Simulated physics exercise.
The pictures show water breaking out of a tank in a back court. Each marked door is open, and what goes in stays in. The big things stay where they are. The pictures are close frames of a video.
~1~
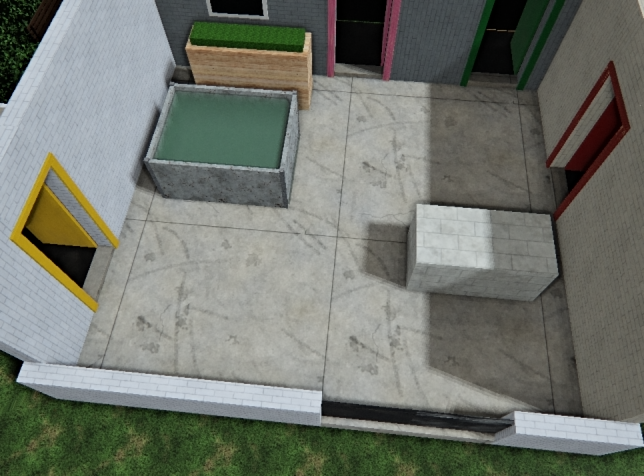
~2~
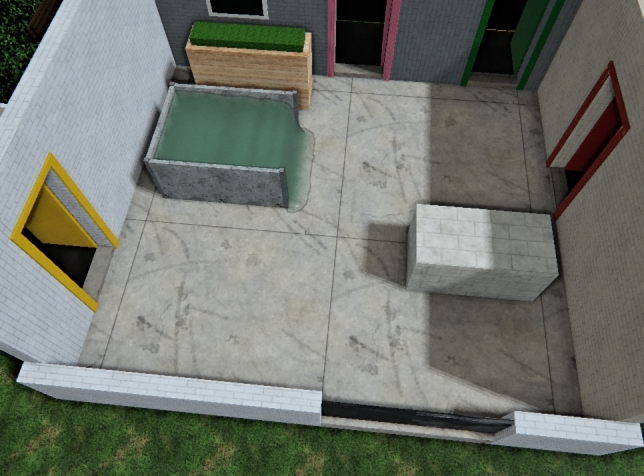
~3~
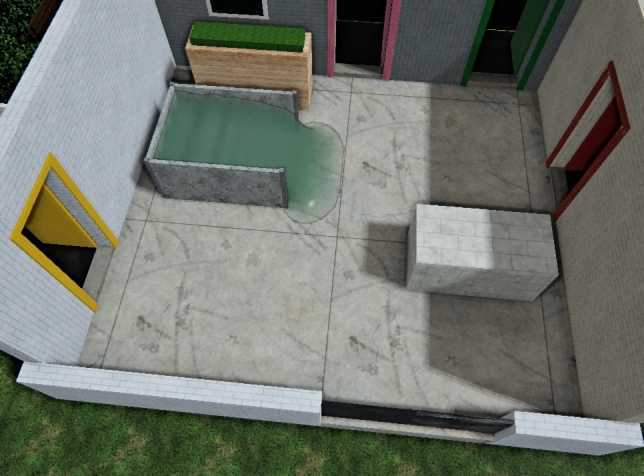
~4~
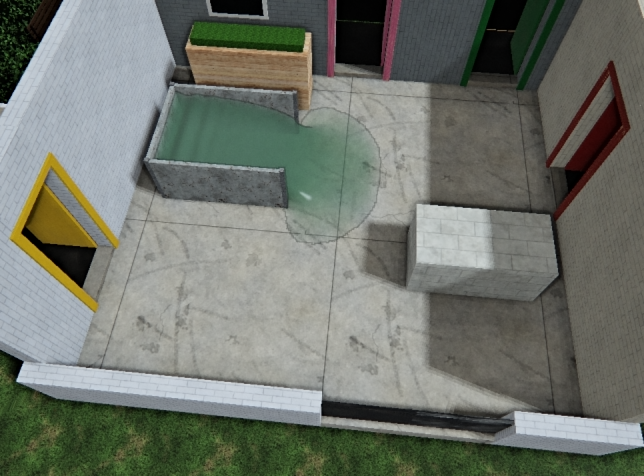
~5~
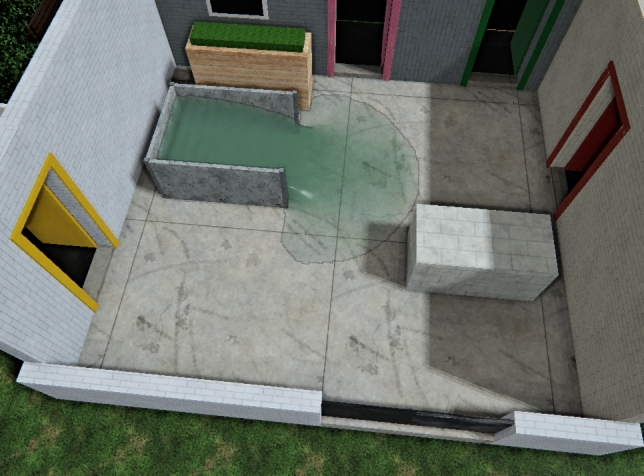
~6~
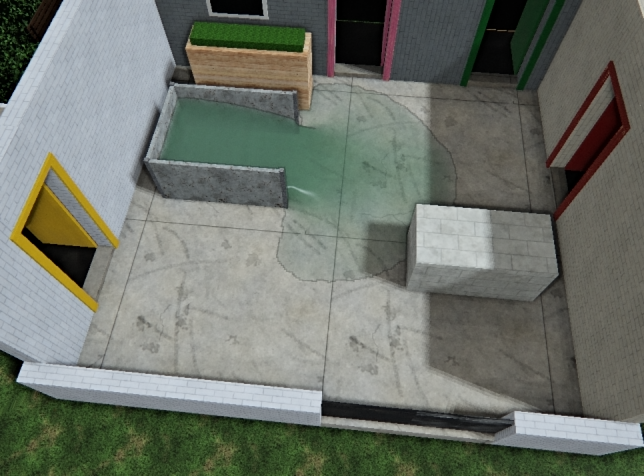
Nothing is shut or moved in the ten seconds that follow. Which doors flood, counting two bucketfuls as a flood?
In the end: The green door lets in a lot; the yellow door admits no more than that; the red door lets in a lot; the pink door admits no more than that.
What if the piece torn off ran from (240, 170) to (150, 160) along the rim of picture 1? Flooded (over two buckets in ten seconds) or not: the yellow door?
The yellow one is over.
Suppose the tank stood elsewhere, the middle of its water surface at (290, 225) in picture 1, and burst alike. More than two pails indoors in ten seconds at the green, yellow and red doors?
Then: Green door is over; yellow door holds; red door is over.
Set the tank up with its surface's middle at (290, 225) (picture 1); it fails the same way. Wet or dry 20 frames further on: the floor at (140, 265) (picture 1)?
Answer: Dry.
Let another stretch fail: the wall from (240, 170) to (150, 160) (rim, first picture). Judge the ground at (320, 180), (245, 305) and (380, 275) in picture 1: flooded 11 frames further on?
One after the other: Clear, awash, not flooded.
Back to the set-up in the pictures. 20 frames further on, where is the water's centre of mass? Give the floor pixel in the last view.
Roughly at (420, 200).
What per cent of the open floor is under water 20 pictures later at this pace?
Some 60 per cent.
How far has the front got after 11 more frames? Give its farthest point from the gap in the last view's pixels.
Roughly at (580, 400).
A moment on, water covers 45 % of the floor; the green door wet at the sill, nothing in, the yellow door not reached, the red door over two buckets in, the pink door wet at the sill, nothing in.
Next, water covers 55 % of the floor; the green door wet at the sill, nothing in, the yellow door not reached, the red door far over two buckets in, the pink door wet at the sill, nothing in.
Then, water covers 60 % of the floor; the green door over two buckets in, the yellow door not reached, the red door far over two buckets in, the pink door wet at the sill, nothing in.
Later, water covers 75 % of the floor; the green door over two buckets in, the yellow door wet at the sill, nothing in, the red door far over two buckets in, the pink door wet at the sill, nothing in.
In the end, water covers 95 % of the floor; the green door over two buckets in, the yellow door wet at the sill, nothing in, the red door far over two buckets in, the pink door wet at the sill, nothing in.
